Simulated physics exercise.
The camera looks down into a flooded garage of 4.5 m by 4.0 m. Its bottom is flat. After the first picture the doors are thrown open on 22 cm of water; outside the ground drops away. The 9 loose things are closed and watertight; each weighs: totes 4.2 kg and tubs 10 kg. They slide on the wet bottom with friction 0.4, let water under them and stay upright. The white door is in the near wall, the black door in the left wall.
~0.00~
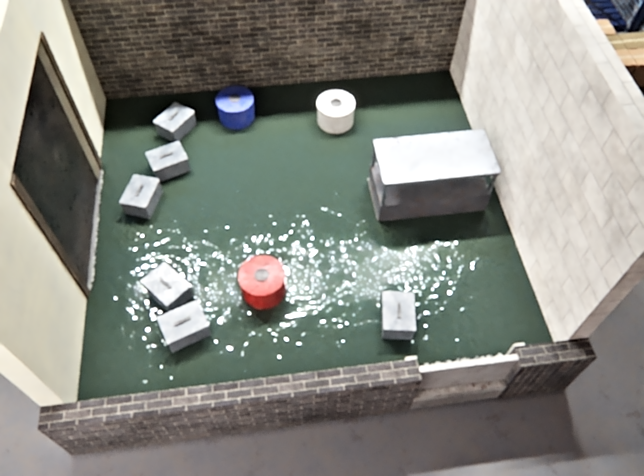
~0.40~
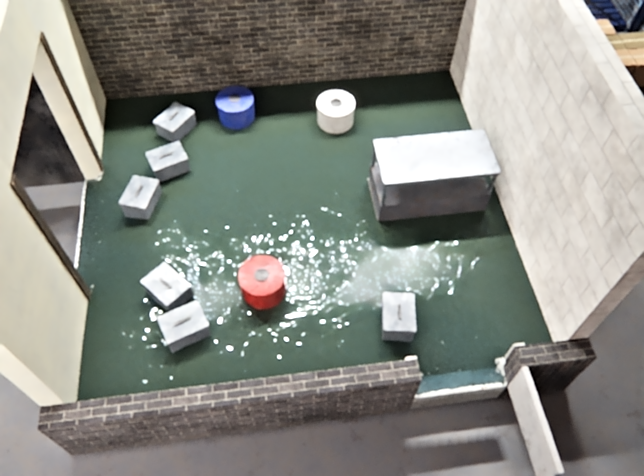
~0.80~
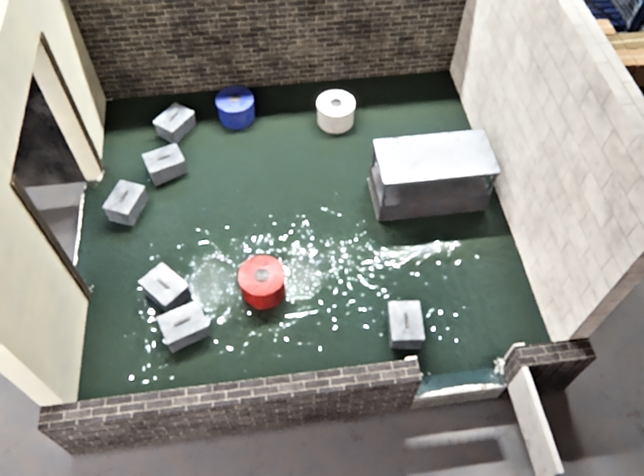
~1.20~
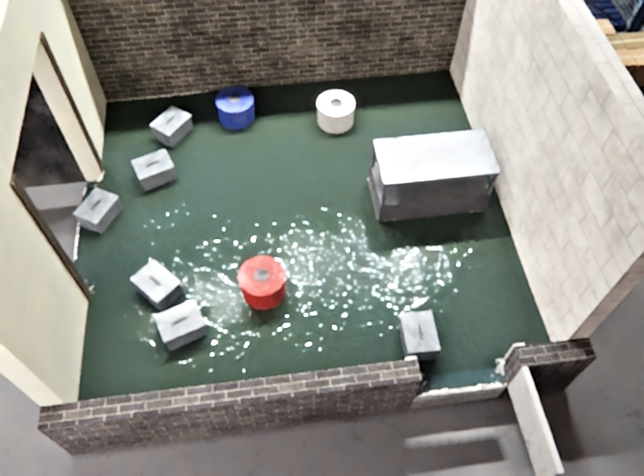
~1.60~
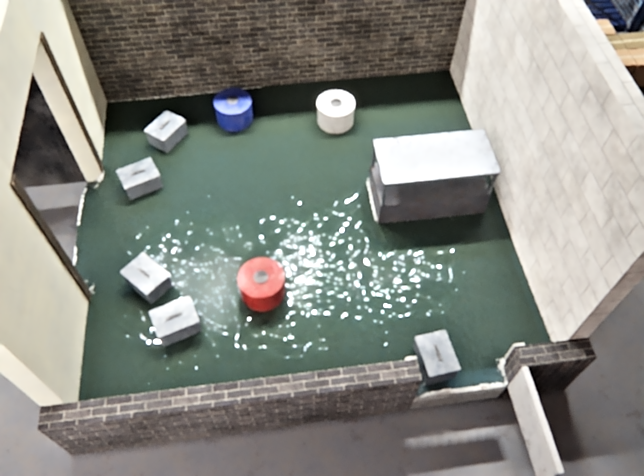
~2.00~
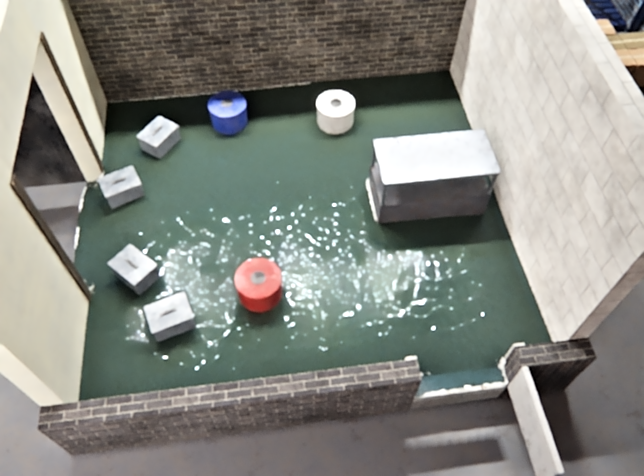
Both doors open, then grey totes drift toward the openings and two pass out of view.
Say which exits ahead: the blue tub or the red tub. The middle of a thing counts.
The blue one.
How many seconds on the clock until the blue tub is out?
At about 8.5 s.
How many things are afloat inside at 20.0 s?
I count 0.
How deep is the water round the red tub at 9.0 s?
About 10 cm.
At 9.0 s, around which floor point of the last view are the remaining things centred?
Near (238, 233).
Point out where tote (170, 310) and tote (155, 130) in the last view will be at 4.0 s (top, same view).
Near (137, 302) and (108, 170).
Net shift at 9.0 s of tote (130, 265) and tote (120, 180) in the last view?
In that order: Washed out, gone out.
After 4.0 s the blue tub is near (188, 116), 0.6 m from its start, afloat; the red tub is near (241, 291), 0.2 m from its start, afloat; 4 of 9 are out; 5 afloat.
After 9.0 s the blue tub has gone out (at 8.4 s); the red tub is near (213, 289), 0.5 m from its start, afloat; 7 of 9 are out; 2 afloat.
After 16.0 s the blue tub has gone out (at 8.4 s); the red tub is near (126, 285), 1.3 m from its start, afloat; 7 of 9 are out; 2 afloat.
After 20.0 s the blue tub has gone out (at 8.4 s); the red tub is near (90, 262), 1.8 m from its start, aground; 8 of 9 are out; 0 afloat.
